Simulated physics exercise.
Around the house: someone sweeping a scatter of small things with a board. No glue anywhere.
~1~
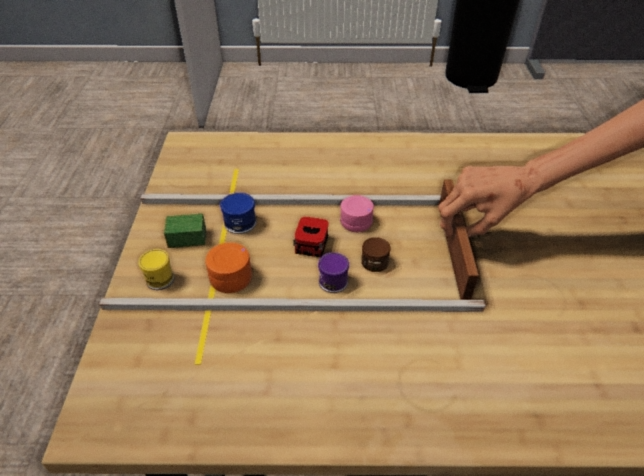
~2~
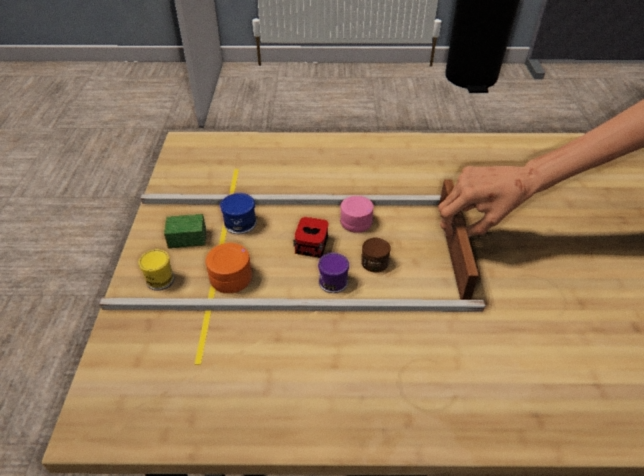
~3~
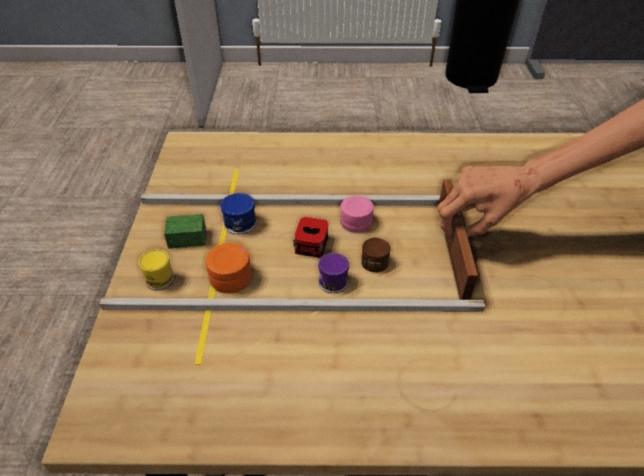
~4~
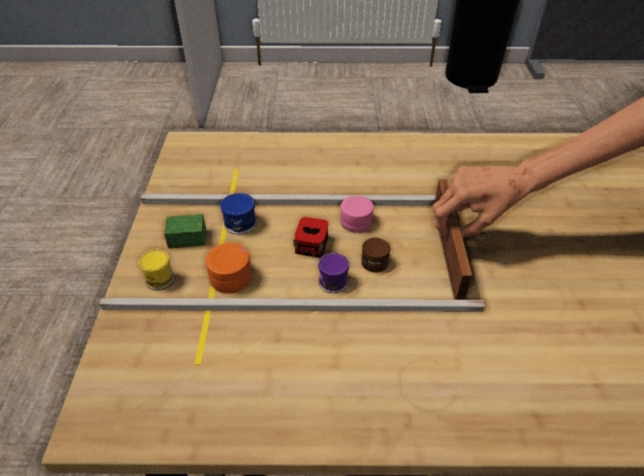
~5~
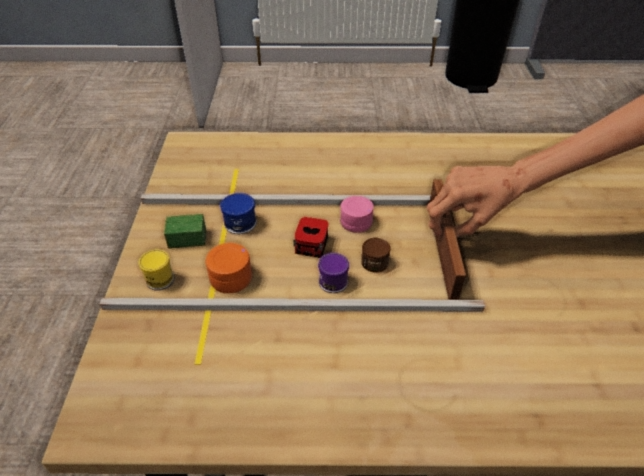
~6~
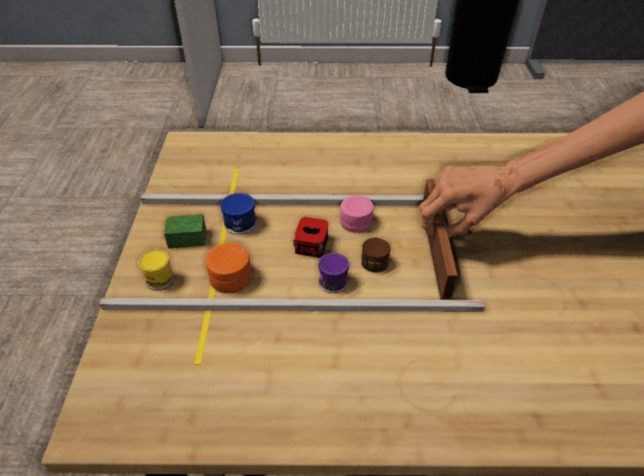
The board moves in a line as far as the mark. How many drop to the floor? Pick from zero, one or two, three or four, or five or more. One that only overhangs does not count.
Outcome: The number that fall off is zero.
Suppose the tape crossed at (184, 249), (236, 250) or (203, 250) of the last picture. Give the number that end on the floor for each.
Try by try, 1, 0 and 0.
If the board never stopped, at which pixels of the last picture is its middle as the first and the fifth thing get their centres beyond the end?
Near (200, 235) and (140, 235).
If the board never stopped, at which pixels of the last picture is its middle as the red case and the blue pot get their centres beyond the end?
About (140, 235), and (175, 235) for the other.
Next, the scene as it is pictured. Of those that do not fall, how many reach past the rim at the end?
Overhanging: 0.
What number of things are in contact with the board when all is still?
In contact: 4.
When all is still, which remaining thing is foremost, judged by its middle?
The yellow pot ends nearest.
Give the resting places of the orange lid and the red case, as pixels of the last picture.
The orange lid stops around (167, 263); the red case around (201, 233).
A little later, none off yet; yellow pot at rest near (157, 270); green block at rest near (186, 231); orange lid at rest near (229, 268).
When it is over, the number that fall off is zero.
